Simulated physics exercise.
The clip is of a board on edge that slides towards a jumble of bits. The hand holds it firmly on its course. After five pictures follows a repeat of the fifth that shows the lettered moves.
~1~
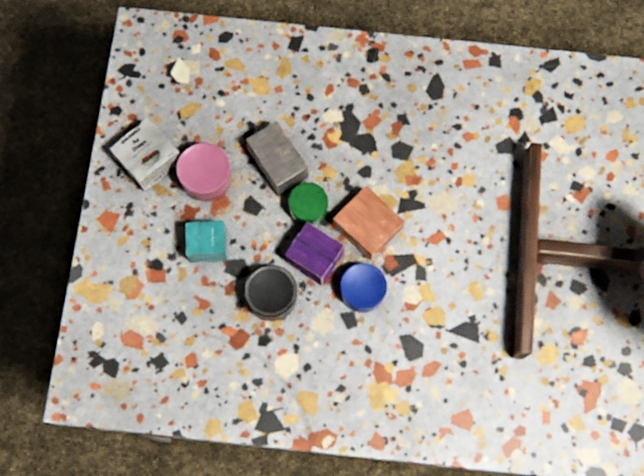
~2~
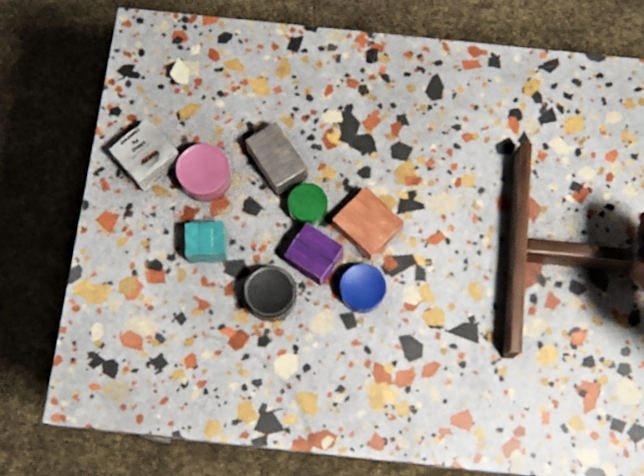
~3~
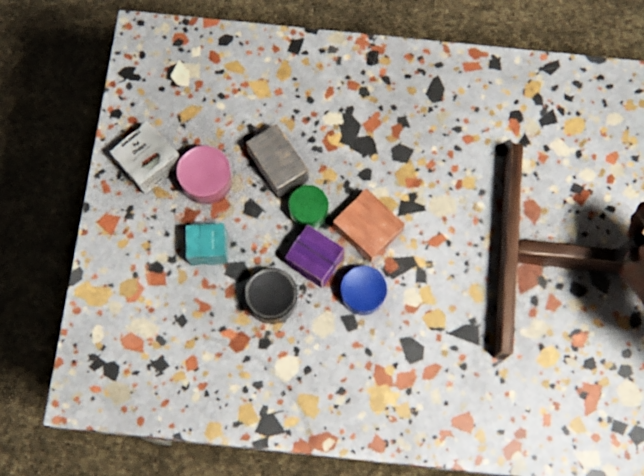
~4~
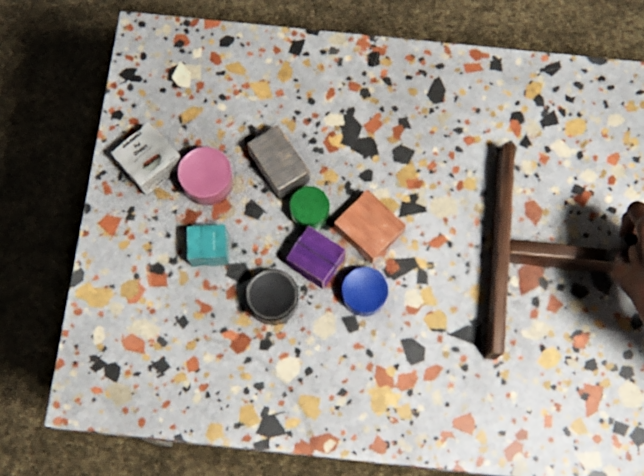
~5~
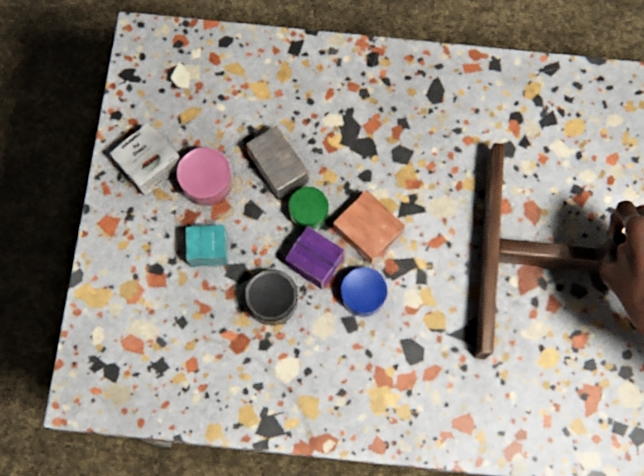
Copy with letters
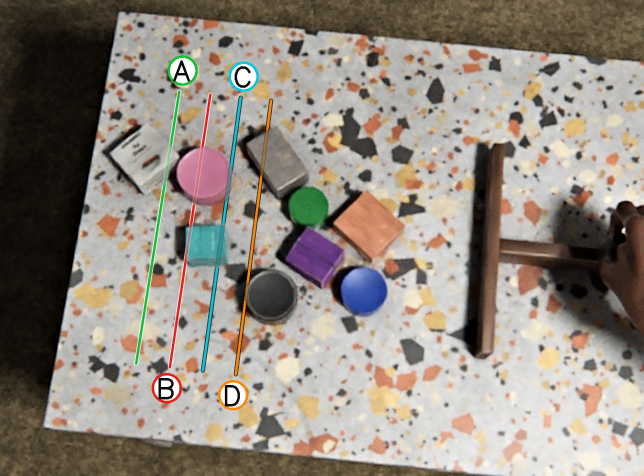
A hand slides a dark wooden board slowly left across a speckled surface toward scattered objects.
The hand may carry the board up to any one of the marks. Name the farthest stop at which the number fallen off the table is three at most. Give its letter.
No fourth one falls up to A.
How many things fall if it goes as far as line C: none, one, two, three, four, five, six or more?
The count is none.
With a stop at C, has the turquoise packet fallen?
No.
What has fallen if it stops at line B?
The white box goes over.
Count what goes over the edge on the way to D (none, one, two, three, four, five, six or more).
The count is none.
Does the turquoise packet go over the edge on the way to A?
By then, yes.
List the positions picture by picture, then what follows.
The first picture shows blue tub (363, 289); black jar (271, 293); purple box (315, 254).
The second picture shows board (522, 244); grey block (277, 159).
The third picture shows board (512, 245); pink jar (205, 175).
The fourth picture shows board (504, 245); turquoise packet (209, 246).
The fifth picture shows board (494, 244); blue tub (364, 293); black jar (272, 298); purple box (315, 258).
On the copy, A at (159, 222); B at (191, 225); C at (223, 228); D at (254, 232).
On A. First, board (372, 232); black jar (269, 301); blue tub (336, 291).
Then, board (251, 220); white box (141, 156); turquoise packet (148, 241).
Finally, board (157, 210); white box over the edge; turquoise packet over the edge; two fallen.
By contrast, B is within the limit but short; C is within the limit but short; D is within the limit but short.
